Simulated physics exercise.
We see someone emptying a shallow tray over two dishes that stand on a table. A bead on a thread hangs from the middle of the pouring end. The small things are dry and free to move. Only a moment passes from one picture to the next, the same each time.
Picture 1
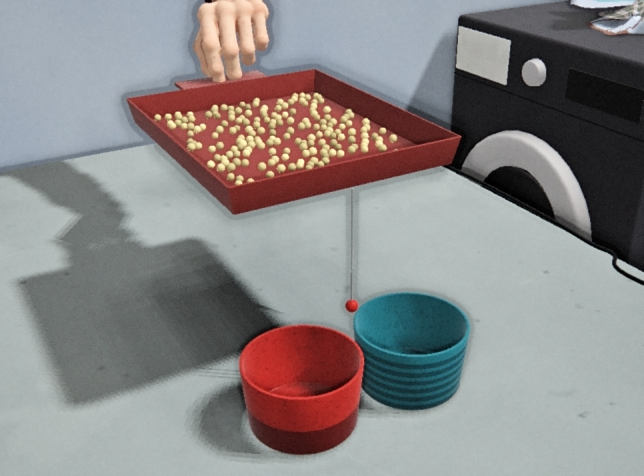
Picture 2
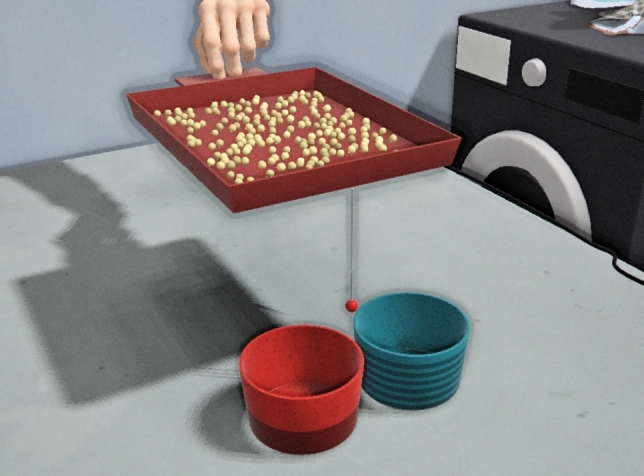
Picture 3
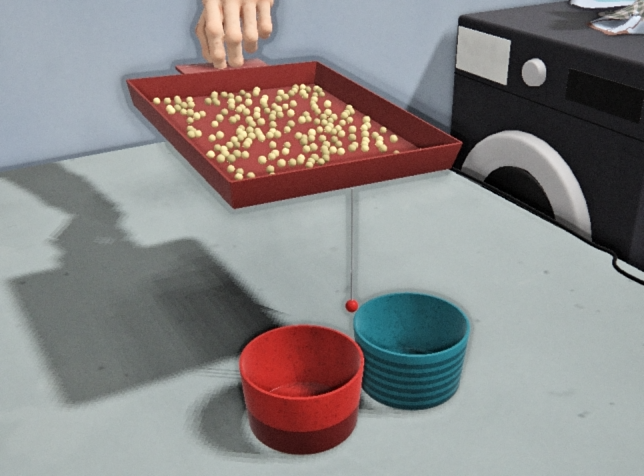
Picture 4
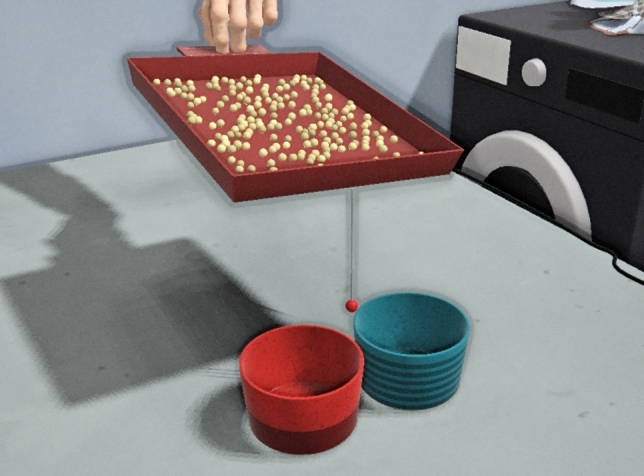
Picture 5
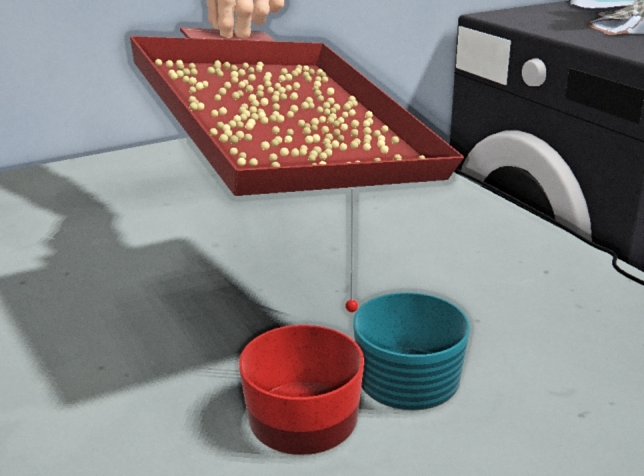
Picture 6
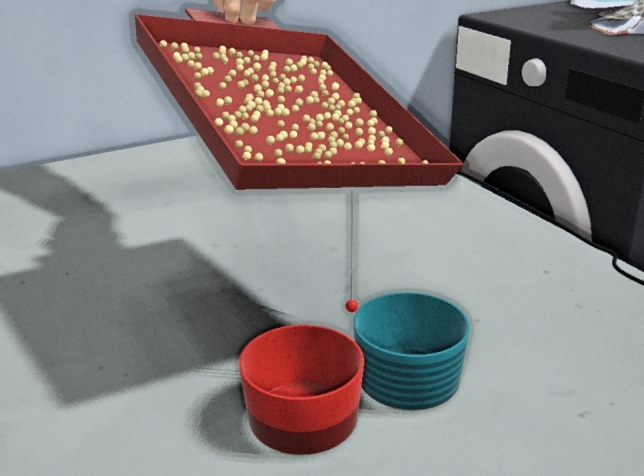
On a pale table with a red dish and a teal dish, a hand held a red tray of small round beans above them, then slowly raised its back edge, tilting it toward the front right.
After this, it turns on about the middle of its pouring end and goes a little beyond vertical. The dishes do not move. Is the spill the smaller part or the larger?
The two hold under half of the load.
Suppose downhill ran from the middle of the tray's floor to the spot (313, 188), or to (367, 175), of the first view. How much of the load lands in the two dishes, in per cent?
About 70 and 50 per cent.
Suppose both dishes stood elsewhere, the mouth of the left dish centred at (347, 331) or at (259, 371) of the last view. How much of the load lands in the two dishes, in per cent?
In turn 80 and 0 in a hundred.
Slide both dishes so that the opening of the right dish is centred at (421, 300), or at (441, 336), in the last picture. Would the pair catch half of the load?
One: More than half. Two: Less than half.
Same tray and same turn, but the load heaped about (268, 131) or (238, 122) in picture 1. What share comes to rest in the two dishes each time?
First some 20, then 20 per cent.
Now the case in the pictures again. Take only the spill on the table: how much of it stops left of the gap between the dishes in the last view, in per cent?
Near 10 %.
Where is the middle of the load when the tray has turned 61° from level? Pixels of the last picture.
Close to (412, 180).
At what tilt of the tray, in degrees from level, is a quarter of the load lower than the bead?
At about 95°.
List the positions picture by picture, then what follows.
Corners of the pouring end (232, 184) and (453, 136), level; middle of the load (287, 136), soya beans; left dish (332, 419); right dish (444, 376); bead on its thread (352, 306), in the first picture.
Corners of the pouring end (233, 182) and (453, 137), level; middle of the load (287, 135), in the second picture.
Corners of the pouring end (234, 178) and (454, 141), tipped barely, lowest at the right corner; middle of the load (287, 130), in the third picture.
Corners of the pouring end (237, 172) and (455, 148), tipped a little, lowest at the right corner; middle of the load (288, 122), in the fourth picture.
Corners of the pouring end (240, 166) and (456, 155), tipped a little, lowest at the right corner; middle of the load (290, 115), in the fifth picture.
Corners of the pouring end (245, 161) and (456, 161), tipped clearly, lowest at the right corner; middle of the load (295, 109); left dish (332, 419); right dish (444, 376), in the sixth picture.
Just after the last frame, tray tipped steeply; almost all on the tray; about a tenth in the air.
A moment on, tray tipped right over; roughly two thirds on the tray; about a tenth in the right dish; roughly a quarter outside both; about a tenth in the air.
Further on, tray tipped past a quarter turn; about a tenth in the right dish; the larger part outside both.
When it is over, tray tipped past a quarter turn; not one in the left dish; about a tenth in the right dish; the larger part outside both.
